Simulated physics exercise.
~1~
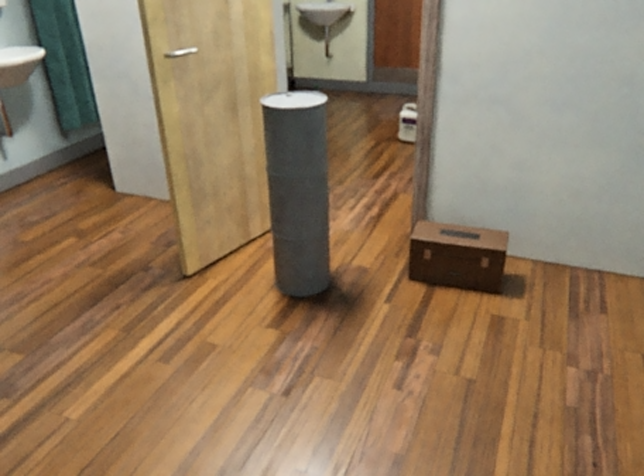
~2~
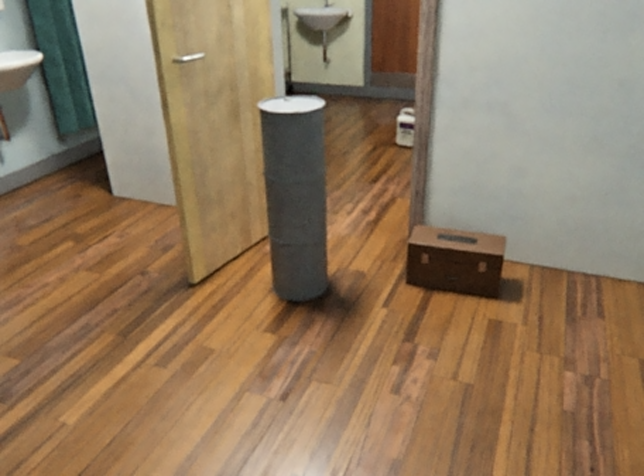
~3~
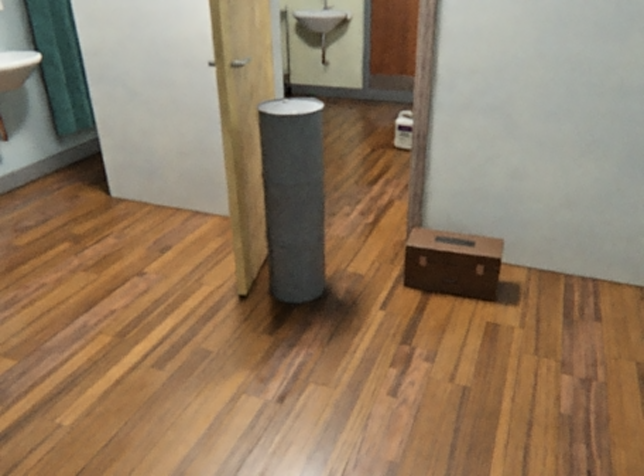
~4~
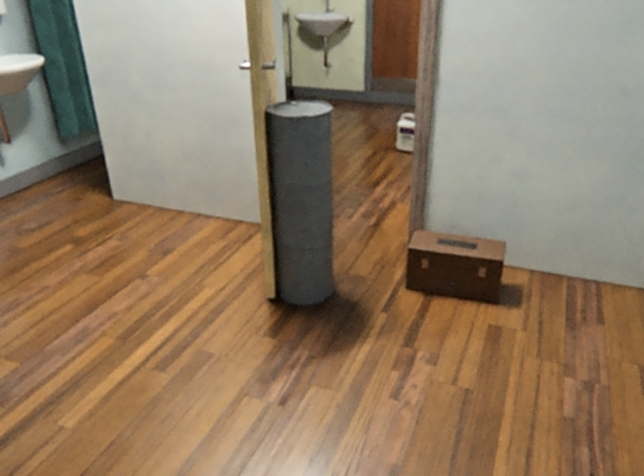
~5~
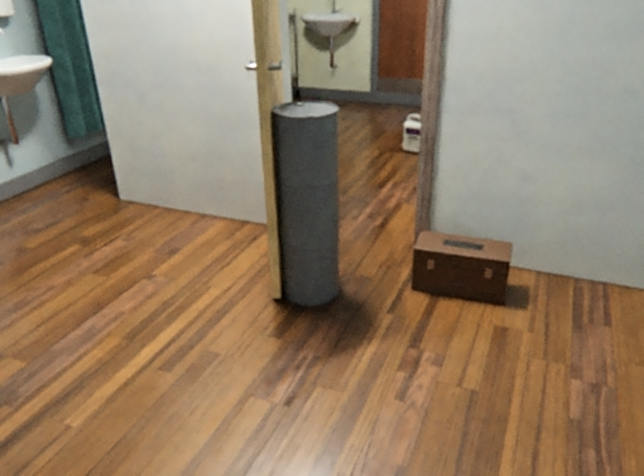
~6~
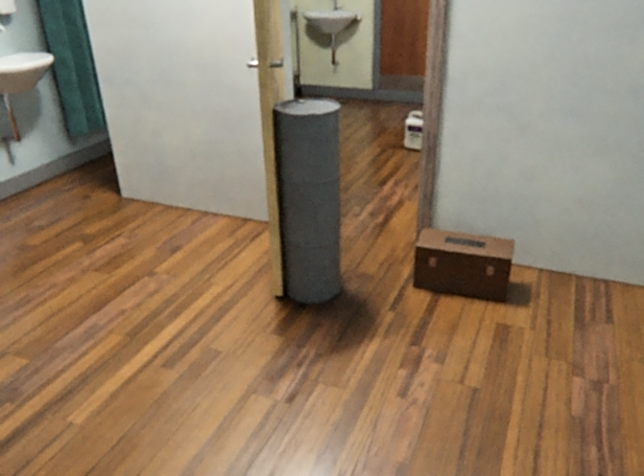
A wooden door swings partway, then stops against a gray cylinder standing in the doorway.
